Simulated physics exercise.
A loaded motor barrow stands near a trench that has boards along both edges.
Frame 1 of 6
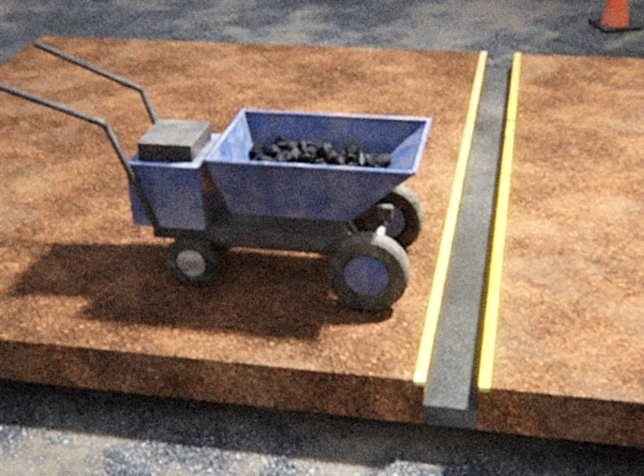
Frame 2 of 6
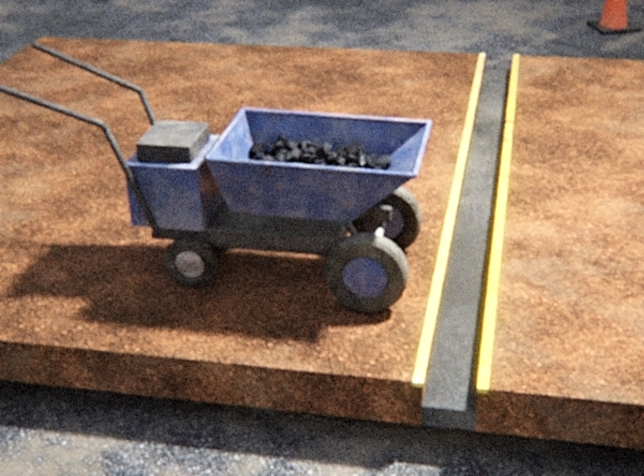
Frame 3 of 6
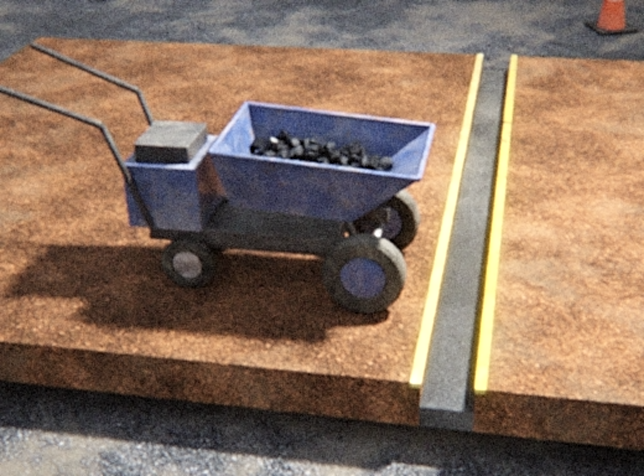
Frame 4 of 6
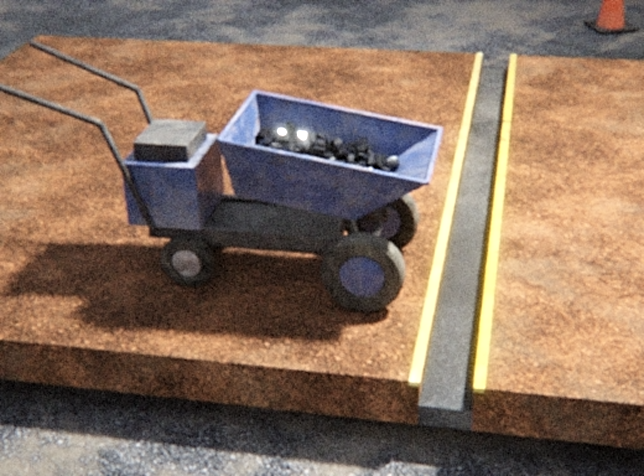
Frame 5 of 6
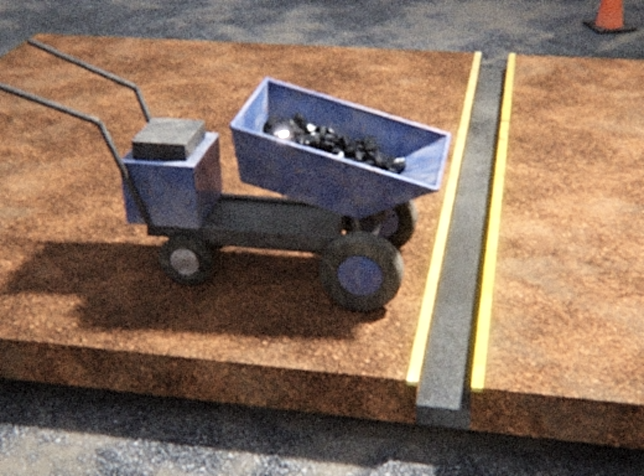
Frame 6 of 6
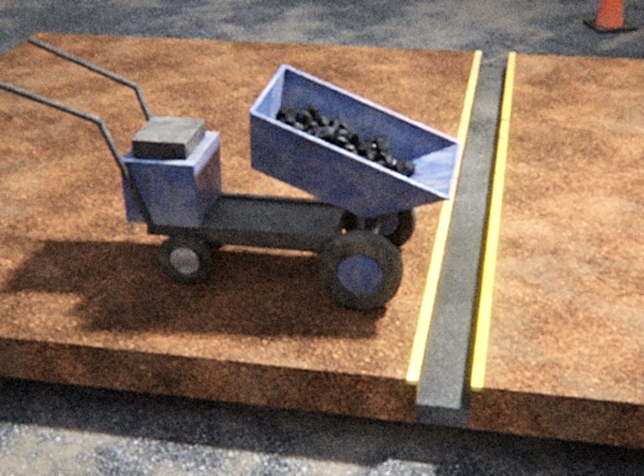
The blue skip of a small motor barrow, loaded with black lumps, sits level on brown ground beside a narrow trench edged with yellow boards. Its rear end lifts, slightly at first, then higher, until the skip slants clearly down to the right, with the dark lumps still inside.
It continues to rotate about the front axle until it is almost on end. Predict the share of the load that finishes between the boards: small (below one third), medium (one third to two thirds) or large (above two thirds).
The share is small, below one third.
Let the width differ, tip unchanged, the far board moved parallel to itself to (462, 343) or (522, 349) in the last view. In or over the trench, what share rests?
The first case gives around 0 percent, and the second around 70 percent.
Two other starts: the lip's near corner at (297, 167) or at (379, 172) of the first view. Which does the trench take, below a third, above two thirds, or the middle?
Log - stop 1: In the middle band. Stop 2: In the middle band.
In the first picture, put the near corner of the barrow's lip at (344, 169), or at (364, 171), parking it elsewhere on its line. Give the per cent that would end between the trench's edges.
Close to 70 in a hundred, and close to 70 in a hundred.
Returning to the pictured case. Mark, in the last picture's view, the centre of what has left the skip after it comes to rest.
The centre comes to rest close to (546, 288).
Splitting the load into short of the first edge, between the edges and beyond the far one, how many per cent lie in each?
I'd put short at close to 0, between at close to 0 and beyond at close to 80 per cent.
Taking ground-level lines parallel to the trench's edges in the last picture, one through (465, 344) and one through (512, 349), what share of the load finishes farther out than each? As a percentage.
80 % and 70 %.
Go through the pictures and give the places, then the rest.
The first picture shows lip of the skip near (413, 174), level; top of the load near (313, 157), lumps of coal; first edge of the trench near (427, 340); far edge near (488, 346), the trench under half as wide as the skip, and about half as deep as wide.
The second picture shows lip of the skip near (414, 176), tipped barely; top of the load near (313, 157).
The third picture shows lip of the skip near (418, 180), tipped barely; top of the load near (298, 152).
The fourth picture shows lip of the skip near (427, 183), tipped a little; top of the load near (290, 144).
The fifth picture shows lip of the skip near (436, 190), tipped clearly; top of the load near (283, 139).
The sixth picture shows lip of the skip near (448, 199), tipped clearly; top of the load near (296, 130); first edge of the trench near (420, 339); far edge near (481, 345).
Shortly afterwards, skip tipped steeply; the whole lot in the skip.
Next, skip tipped right over; near two thirds in the skip; near a third beyond it; only a few falling.
Some moments later, skip tipped right over; near a quarter in the skip; the bulk beyond it.
In the end, skip tipped right over; near a quarter in the skip; none at all in or heaped over the trench; the bulk beyond it.
